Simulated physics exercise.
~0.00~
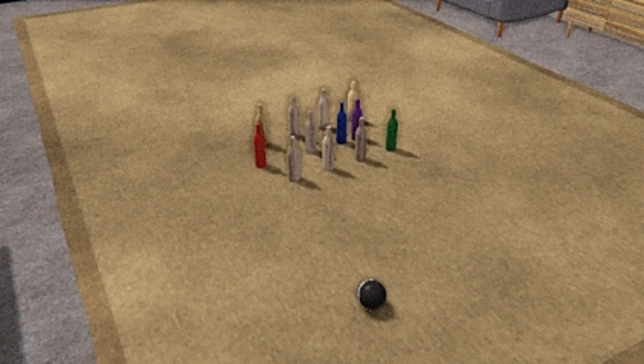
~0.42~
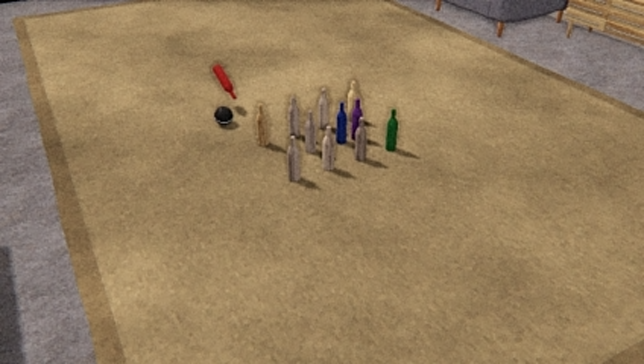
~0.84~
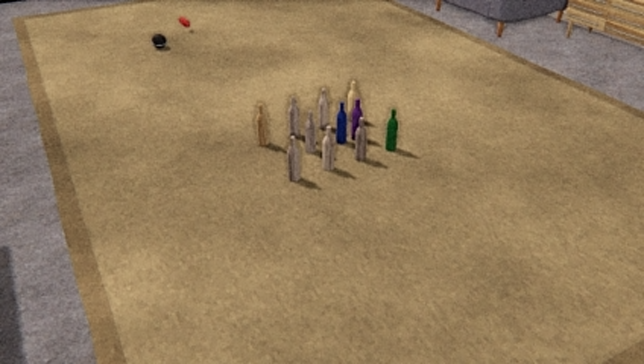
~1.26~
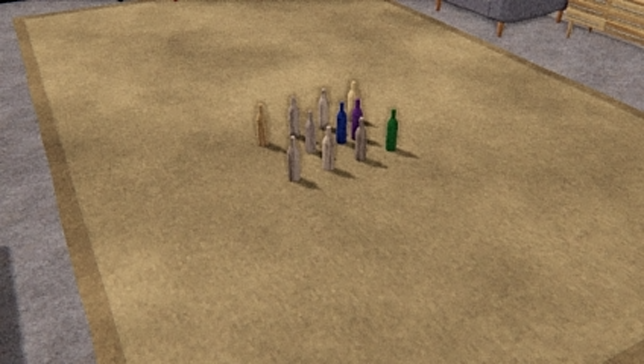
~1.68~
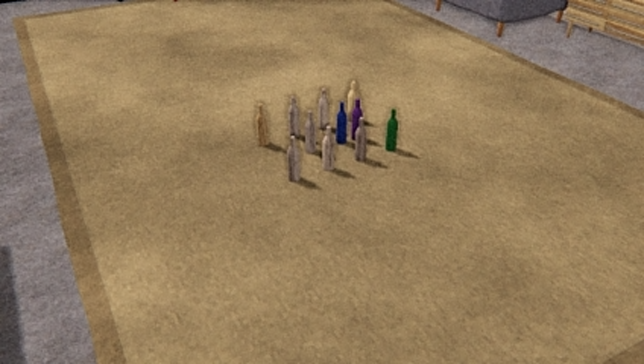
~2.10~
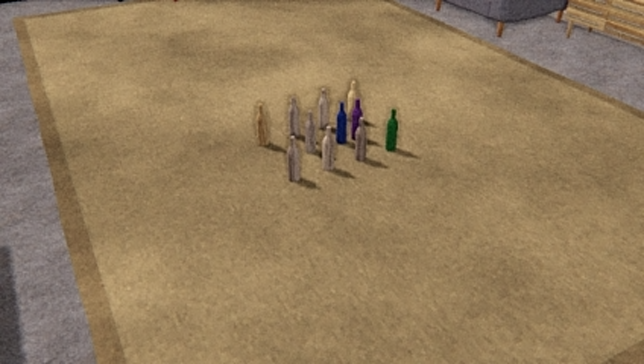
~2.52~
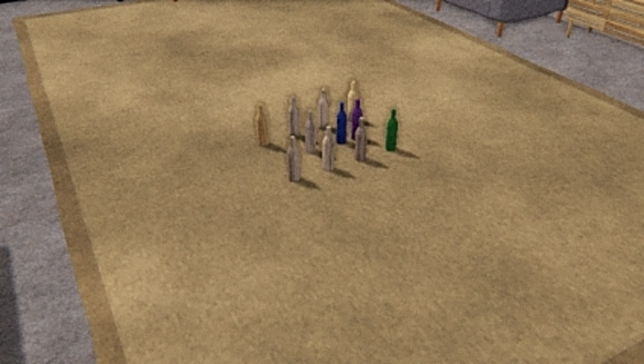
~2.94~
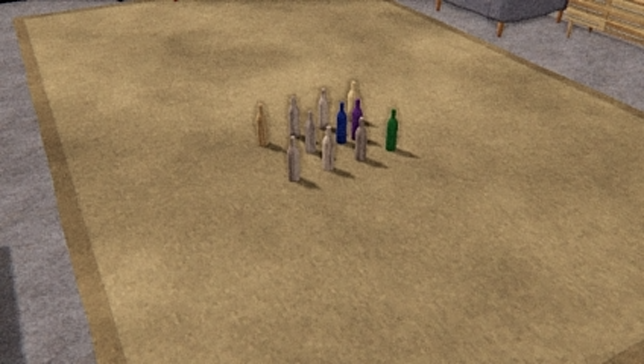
A dark ball knocks the red bottle-shaped skittle away and leaves view, the others still standing.
